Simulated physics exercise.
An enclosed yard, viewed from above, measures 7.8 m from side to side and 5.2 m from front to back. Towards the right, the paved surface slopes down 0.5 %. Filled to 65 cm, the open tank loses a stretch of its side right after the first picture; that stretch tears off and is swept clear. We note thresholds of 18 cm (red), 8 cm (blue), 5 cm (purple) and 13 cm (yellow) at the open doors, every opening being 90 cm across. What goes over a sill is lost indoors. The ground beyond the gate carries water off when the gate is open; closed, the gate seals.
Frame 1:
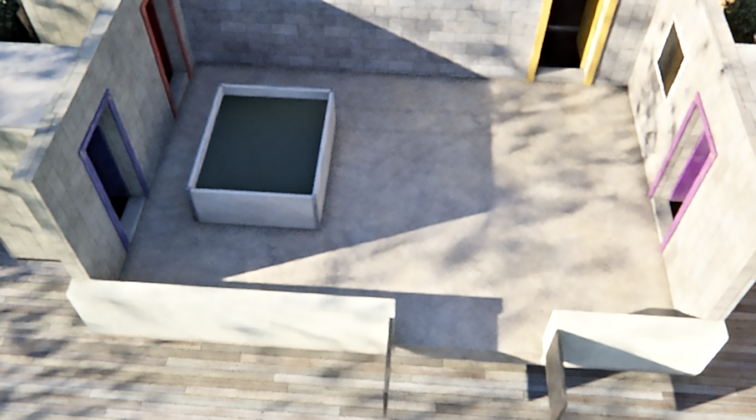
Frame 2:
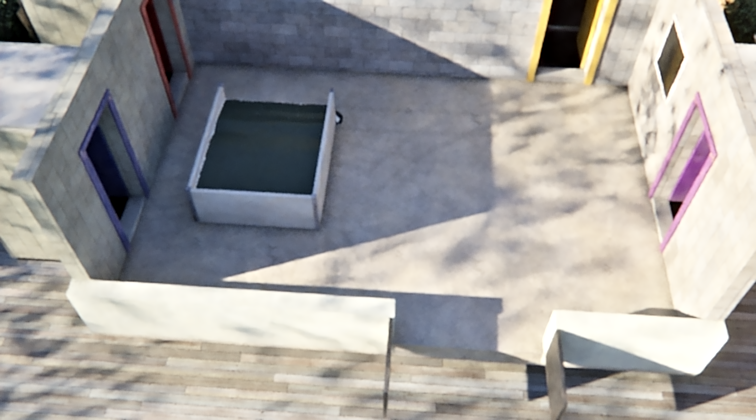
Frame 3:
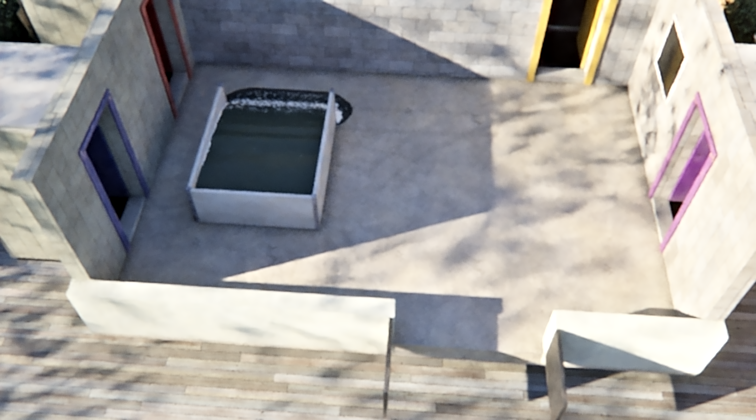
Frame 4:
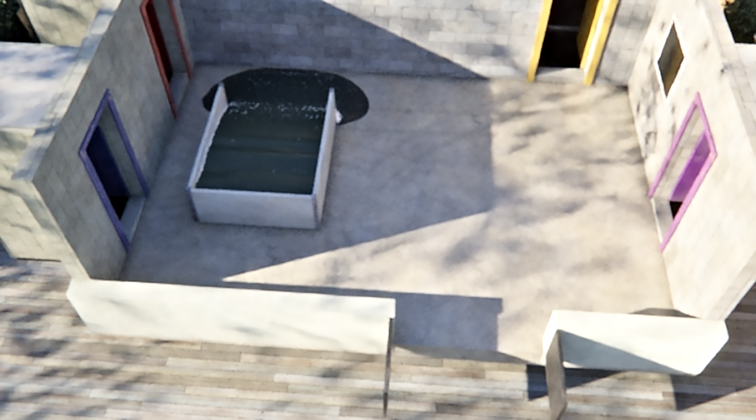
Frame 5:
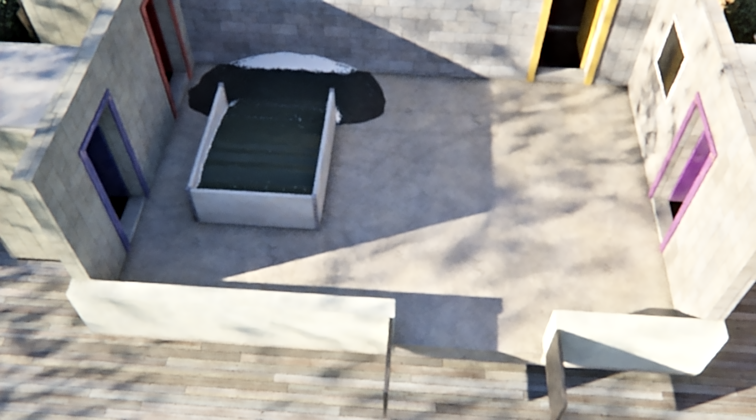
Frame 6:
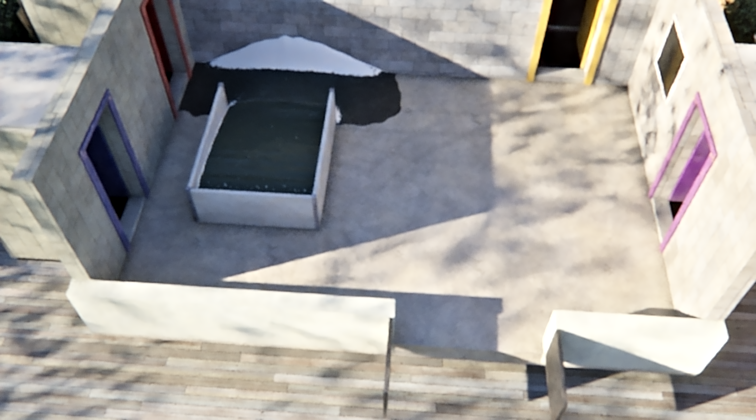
Dark water poured out of the open tank once its far side tore away, spreading across the paved yard to both sides and splashing up white against the grey back wall.
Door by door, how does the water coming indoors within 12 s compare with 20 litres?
Result: At the red door the water let in will surpass the limit; at the blue door the water let in will remain short of the limit; at the purple door the water let in will surpass the limit; at the yellow door the water let in will remain short of the limit.
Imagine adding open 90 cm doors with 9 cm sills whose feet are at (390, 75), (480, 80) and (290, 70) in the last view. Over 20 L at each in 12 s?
So, in the order given, it's beyond the mark, then shy of the mark, then beyond the mark.
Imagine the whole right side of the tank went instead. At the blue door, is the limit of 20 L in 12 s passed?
Then blue does not exceed it.
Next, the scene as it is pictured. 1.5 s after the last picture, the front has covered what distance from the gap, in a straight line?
Distance: Approx. 5.2 m.
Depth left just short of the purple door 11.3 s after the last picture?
Around 8.0 cm deep.
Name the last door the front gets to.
It is the purple one.
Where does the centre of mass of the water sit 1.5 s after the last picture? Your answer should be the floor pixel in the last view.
At roughly (295, 117).
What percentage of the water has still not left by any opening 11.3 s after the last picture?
Around 86 per cent of the water.
Then, 0.7 s after the last picture water covers 15 % of the floor and is deepest (50 cm) near (205, 66); red door 15 cm at the sill, 0 L in, blue door not reached, purple door not reached, yellow door not reached.
Then, 1.5 s after the last picture water covers 30 % of the floor and is deepest (44 cm) near (195, 66); red door 29 cm at the sill, 15 L in, blue door not reached, purple door not reached, yellow door 5 cm at the sill, 0 L in.
Then, 2.8 s after the last picture water covers 60 % of the floor and is deepest (32 cm) near (122, 308); red door 23 cm at the sill, 67 L in, blue door 4 cm at the sill, 0 L in, purple door 6 cm at the sill, 0 L in, yellow door 5 cm at the sill, 0 L in.
Then, 6.3 s after the last picture water covers 95 % of the floor and is deepest (14 cm) near (679, 347); red door 6 cm at the sill, 76 L in, blue door 5 cm at the sill, 0 L in, purple door 7 cm at the sill, 27 L in, yellow door 7 cm at the sill, 0 L in.
Then, 11.3 s after the last picture water covers 95 % of the floor and is deepest (11 cm) near (618, 103); red door 5 cm at the sill, 76 L in, blue door 4 cm at the sill, 0 L in, purple door 8 cm at the sill, 79 L in, yellow door 8 cm at the sill, 0 L in.
